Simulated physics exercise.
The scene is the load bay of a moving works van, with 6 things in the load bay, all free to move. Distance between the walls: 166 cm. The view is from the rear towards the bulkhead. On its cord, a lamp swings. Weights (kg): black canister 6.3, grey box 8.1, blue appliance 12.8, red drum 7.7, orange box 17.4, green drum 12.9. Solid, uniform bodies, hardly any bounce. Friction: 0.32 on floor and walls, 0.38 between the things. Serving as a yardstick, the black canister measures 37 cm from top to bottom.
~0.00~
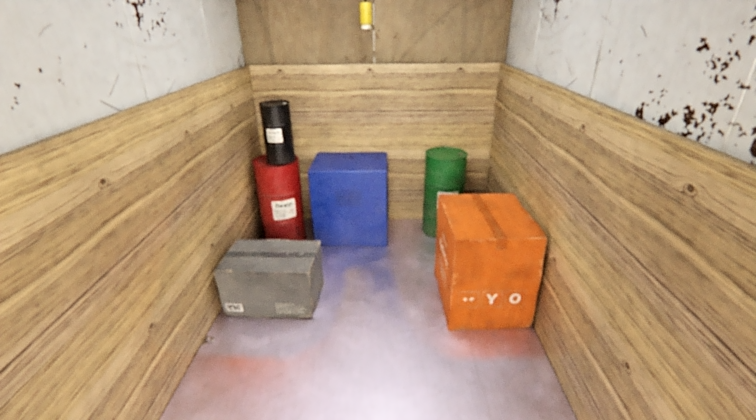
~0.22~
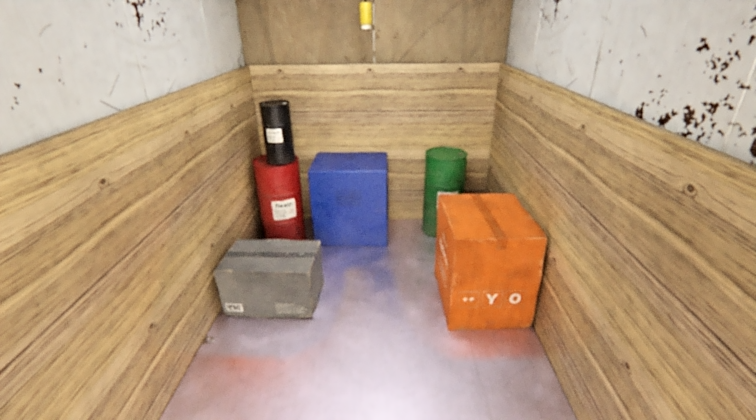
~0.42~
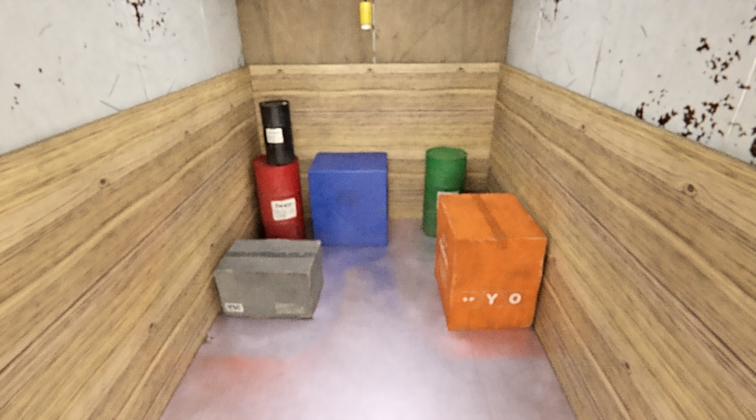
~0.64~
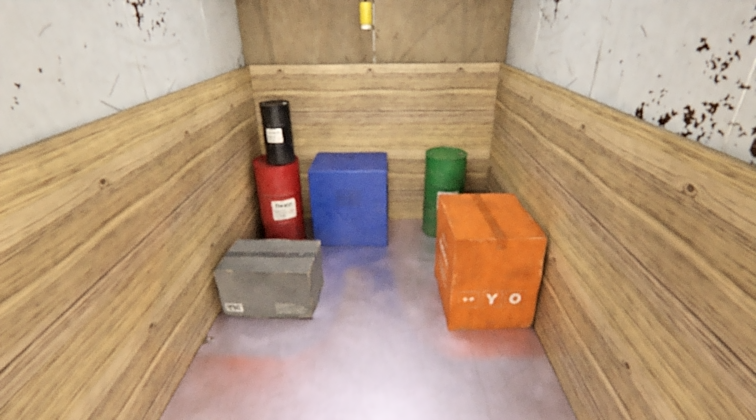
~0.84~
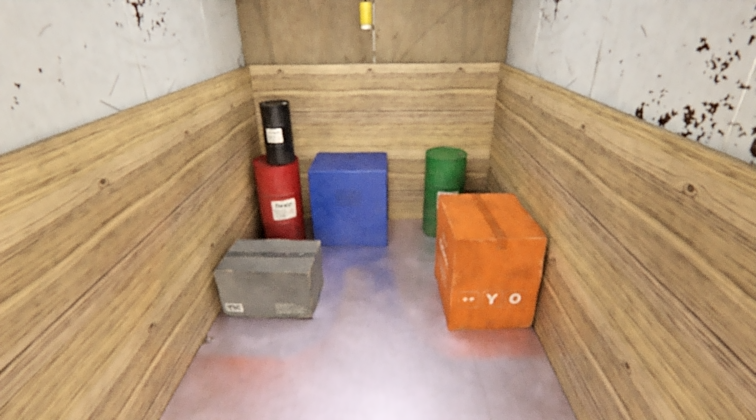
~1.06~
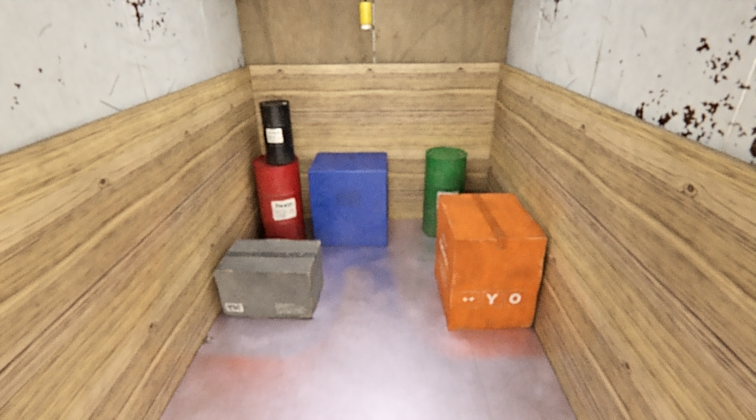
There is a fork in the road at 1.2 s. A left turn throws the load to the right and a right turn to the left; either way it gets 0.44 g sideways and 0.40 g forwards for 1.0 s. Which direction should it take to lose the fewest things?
Most likely the right fork keeps more in place.
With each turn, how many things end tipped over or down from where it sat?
Steering left costs 1, steering right costs 0.
Turning left. Around 1.66 s, force 0.40 g forwards, 0.44 g right; black canister at 12° to upright near (300, 127); grey box shifted 10 cm near (290, 270); red drum at 12° to upright.
Around 1.86 s, force 0.40 g forwards, 0.44 g right; black canister at 17° to upright near (336, 127); grey box shifted 30 cm near (319, 257); red drum at 21° to upright.
Around 2.16 s, force 0.06 g forwards, 0.07 g right; black canister now down from where it sat; grey box shifted 66 cm near (370, 239); red drum at 31° to upright.
Finally (2.8 s), down from where it sat, black canister; not toppled but over 15 cm from the start, grey box, blue appliance, red drum and green drum; the last one still in place (within 15 cm). In the last view, black canister near (411, 142), grey box near (379, 240).
Turning right instead, nothing is lost, 0 of 6 in all.
